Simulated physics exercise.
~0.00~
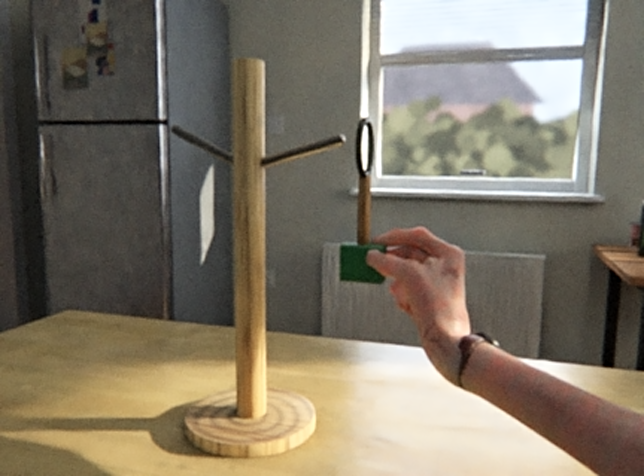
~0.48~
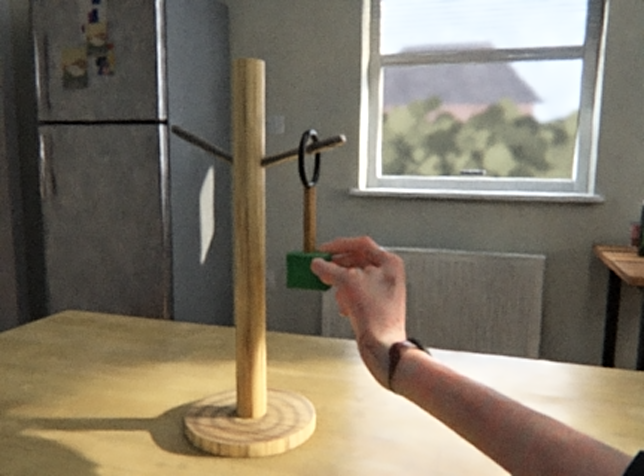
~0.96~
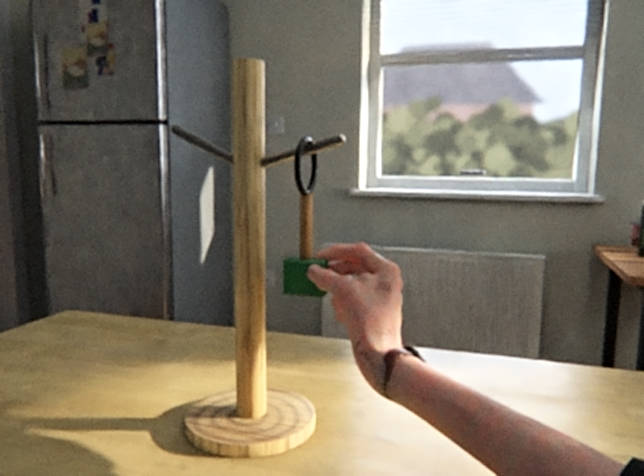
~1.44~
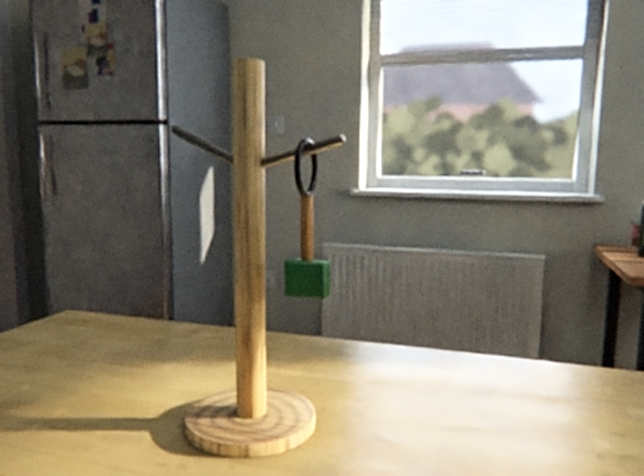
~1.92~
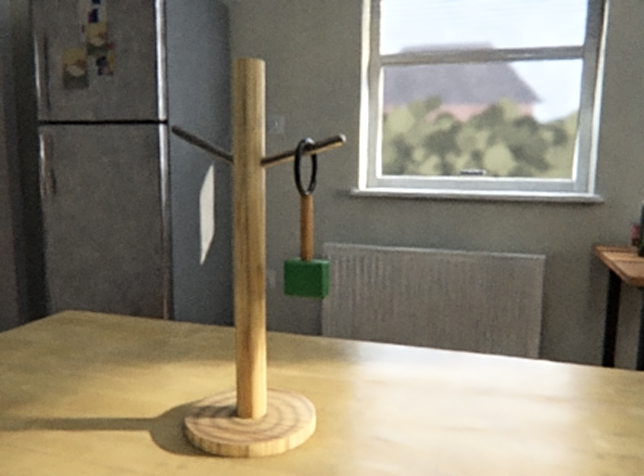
The clip shows a hand bringing a green brush with a ring leftward to a wooden peg stand on a table, slipping the ring over the right peg and lowering it slightly. The hand lets go and withdraws, and the brush hangs still from the peg.
